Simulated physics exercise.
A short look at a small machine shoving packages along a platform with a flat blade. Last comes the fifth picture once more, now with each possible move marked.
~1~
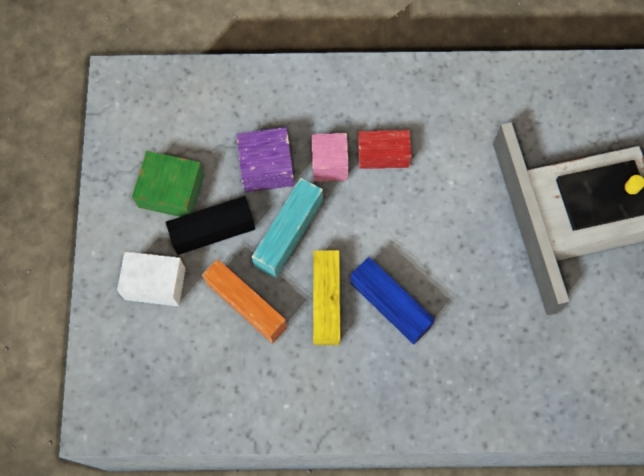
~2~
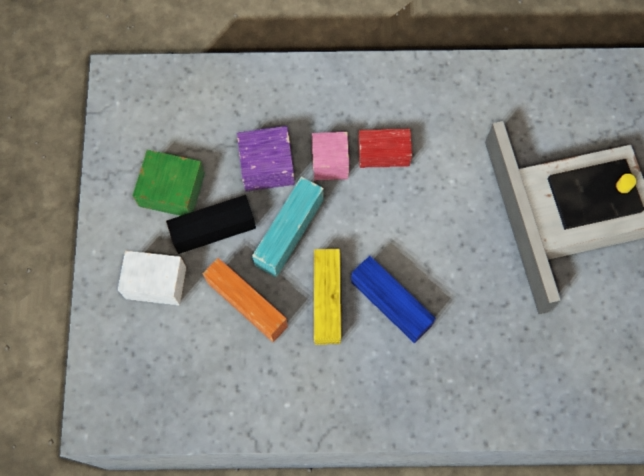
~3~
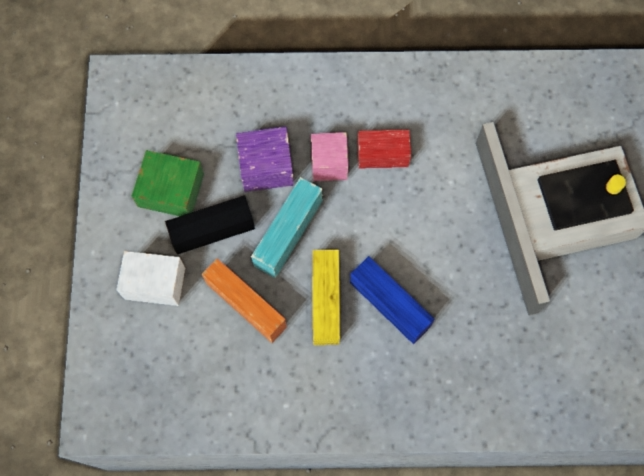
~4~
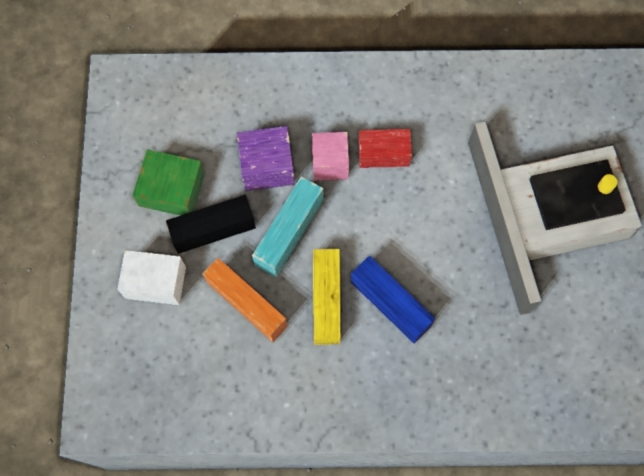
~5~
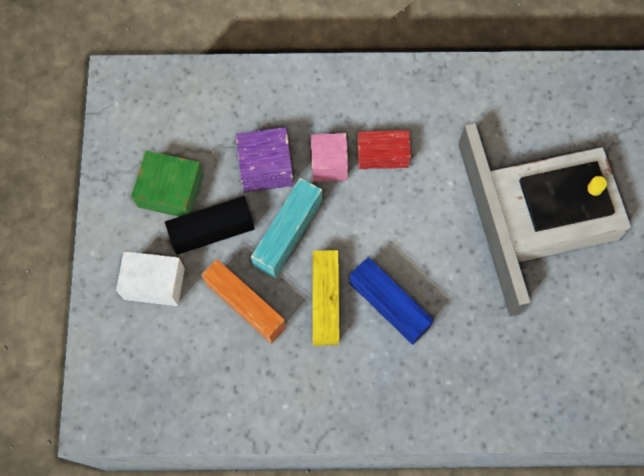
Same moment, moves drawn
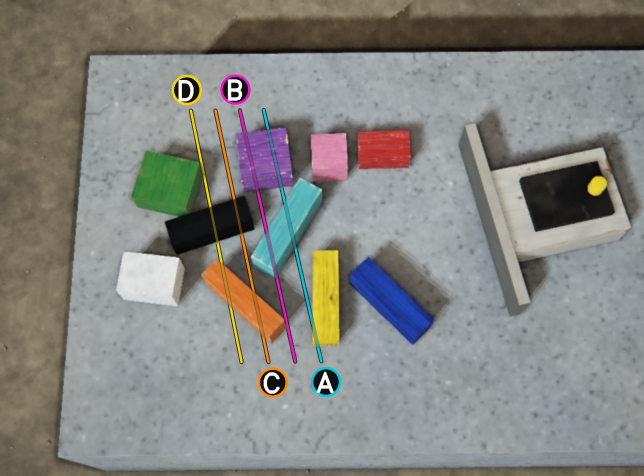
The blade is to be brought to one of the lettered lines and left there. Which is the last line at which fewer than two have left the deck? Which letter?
At D, and not beyond.
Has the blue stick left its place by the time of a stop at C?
Yes.
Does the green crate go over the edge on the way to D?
By then, yes.
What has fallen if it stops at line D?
The green crate.
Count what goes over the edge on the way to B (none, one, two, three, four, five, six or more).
By then, none.
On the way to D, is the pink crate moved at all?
By then, yes.
On the marked copy, A at (291, 230); B at (266, 230); C at (241, 230); D at (215, 230).
Following D. Soon after the start, robot (459, 198); red crate (342, 154); pink crate (301, 161).
Later, robot (358, 199); green crate (113, 200); purple crate (161, 163).
In the end, robot (280, 200); green crate over the edge; purple crate (87, 164); one fallen.
As for the rest, A is within the limit but short; B is within the limit but short; C is within the limit but short.
